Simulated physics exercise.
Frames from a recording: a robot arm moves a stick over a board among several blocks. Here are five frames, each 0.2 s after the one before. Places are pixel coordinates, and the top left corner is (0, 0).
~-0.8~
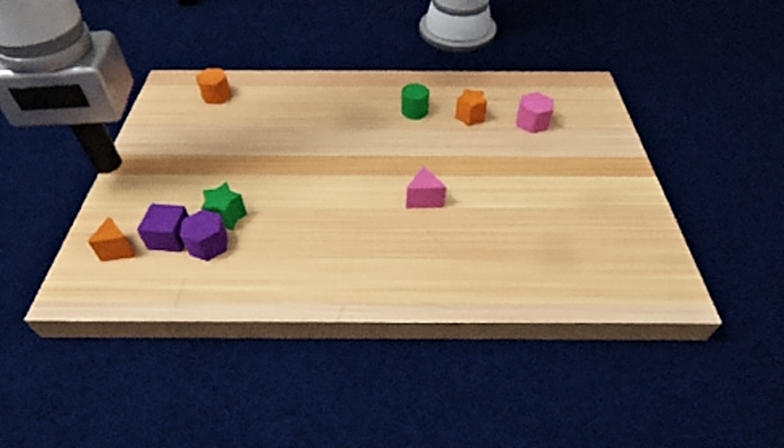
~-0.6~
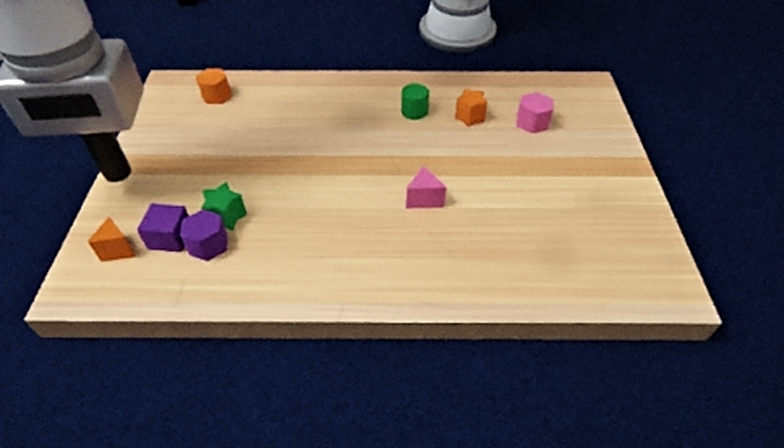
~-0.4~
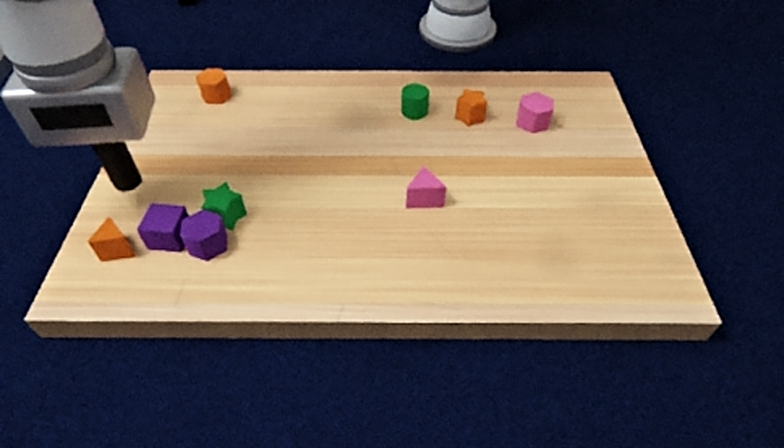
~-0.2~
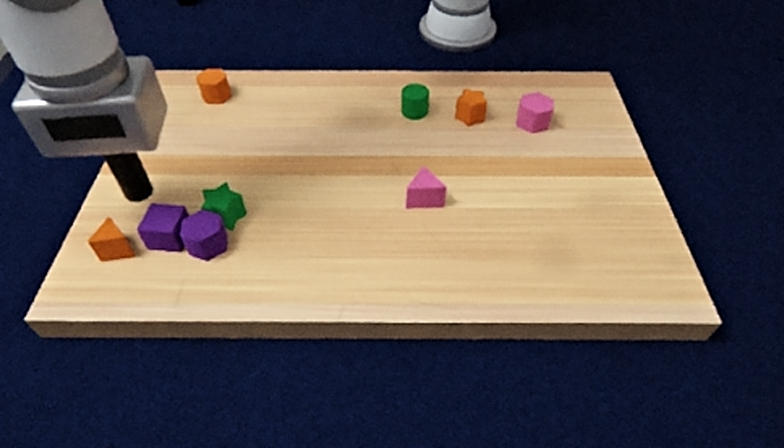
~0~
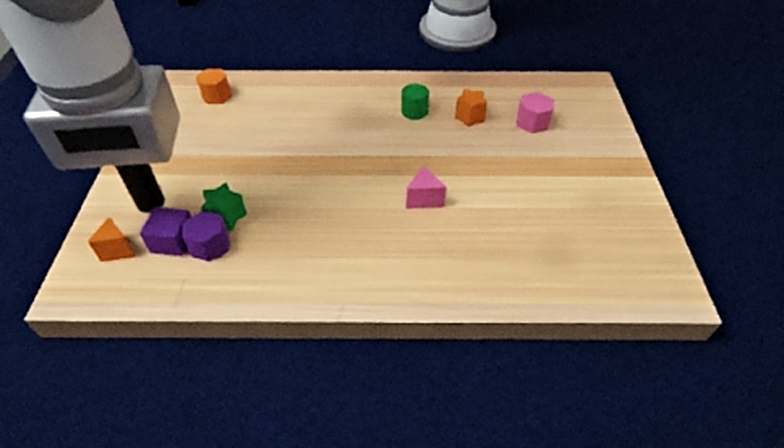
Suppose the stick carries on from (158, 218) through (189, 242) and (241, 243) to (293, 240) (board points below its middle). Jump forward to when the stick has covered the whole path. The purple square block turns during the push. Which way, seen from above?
Looking down, my answer is that the purple square block rotates clockwise.
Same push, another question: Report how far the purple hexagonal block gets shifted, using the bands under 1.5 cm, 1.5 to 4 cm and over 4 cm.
The shift is above 4 cm.
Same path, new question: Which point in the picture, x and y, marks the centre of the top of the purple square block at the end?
I'd place it at (186, 253), taking the centre of its top.
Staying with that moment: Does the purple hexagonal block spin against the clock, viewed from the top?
Short answer: Yes.
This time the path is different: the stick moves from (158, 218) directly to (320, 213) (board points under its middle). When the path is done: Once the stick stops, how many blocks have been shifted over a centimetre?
I'm going with three or more.
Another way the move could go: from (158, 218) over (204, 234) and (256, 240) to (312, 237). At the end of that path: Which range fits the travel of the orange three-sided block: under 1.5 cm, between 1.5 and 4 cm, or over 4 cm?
The under 1.5 cm band.
The first path, step by step. One third of the way, stick (183, 227); purple square block (180, 252), turned 40° clockwise; purple hexagonal block (226, 239), turned 65° anticlockwise.
Two thirds of the way, stick (236, 228); purple square block (186, 253), turned 70° clockwise; purple hexagonal block (247, 246), turned 35° anticlockwise.
At the end, stick (290, 225); purple square block (186, 253), turned 70° clockwise; purple hexagonal block (252, 248), turned 25° anticlockwise; green star still.
